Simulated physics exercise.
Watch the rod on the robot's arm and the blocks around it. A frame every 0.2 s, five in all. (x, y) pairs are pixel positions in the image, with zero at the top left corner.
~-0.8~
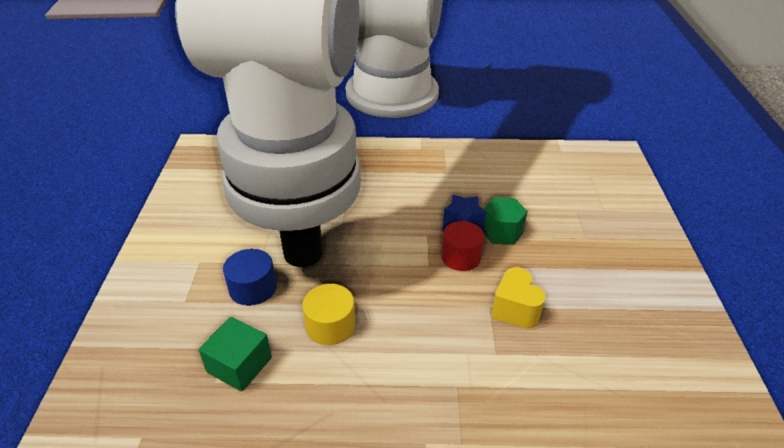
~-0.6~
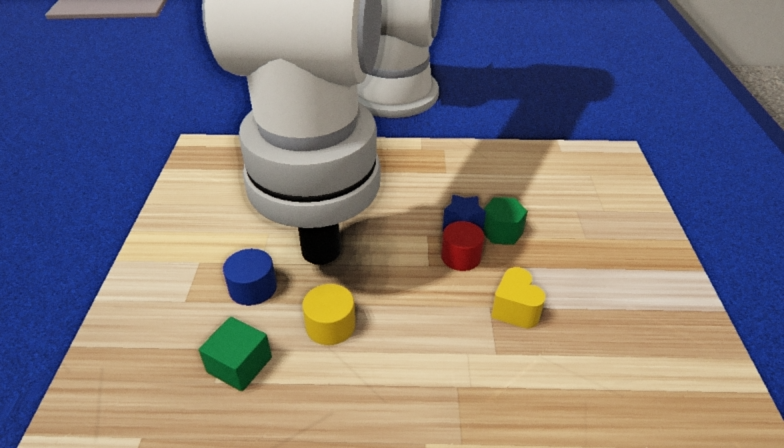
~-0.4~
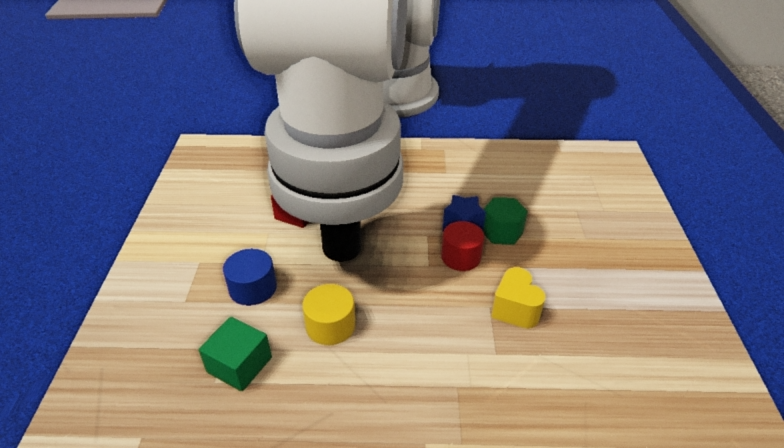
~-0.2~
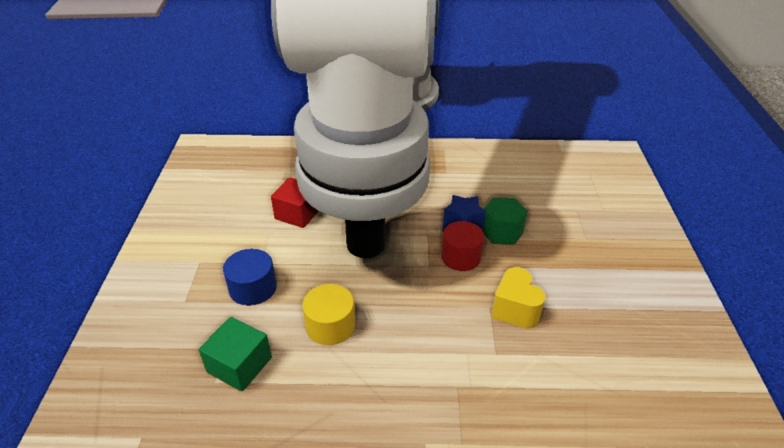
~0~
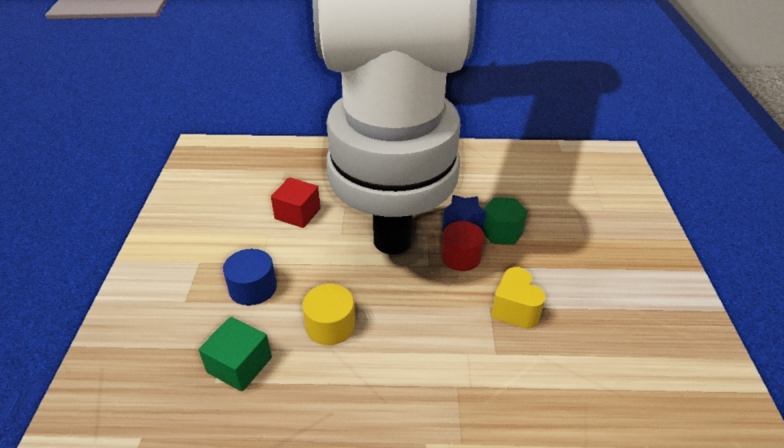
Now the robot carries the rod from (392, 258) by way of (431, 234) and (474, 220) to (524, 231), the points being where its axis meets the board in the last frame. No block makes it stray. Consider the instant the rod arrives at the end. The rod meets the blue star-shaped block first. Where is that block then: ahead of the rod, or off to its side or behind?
Beside or behind.
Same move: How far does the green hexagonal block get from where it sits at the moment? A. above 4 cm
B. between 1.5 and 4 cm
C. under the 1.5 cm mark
(A)
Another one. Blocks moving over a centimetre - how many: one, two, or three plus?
Answer: Two blocks.
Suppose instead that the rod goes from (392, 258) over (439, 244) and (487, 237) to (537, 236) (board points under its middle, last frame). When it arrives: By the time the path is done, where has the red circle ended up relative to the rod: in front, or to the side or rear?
When the path is over, you would find the red circle off to the side or behind the rod.
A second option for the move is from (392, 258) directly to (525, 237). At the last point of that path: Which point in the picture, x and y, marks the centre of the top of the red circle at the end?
That would be at about pixel (541, 241).
On the path given first. One third of the way, rod at (432, 217); blue star-shaped block at (469, 204), turned 10° clockwise.
Two thirds of the way, rod at (476, 204); blue star-shaped block at (508, 192), turned 35° clockwise; green hexagonal block at (541, 210), turned 45° clockwise.
At the end, rod at (527, 215); red circle not moved; blue star-shaped block at (536, 190), turned 20° anticlockwise; green hexagonal block at (569, 215), turned 80° clockwise.
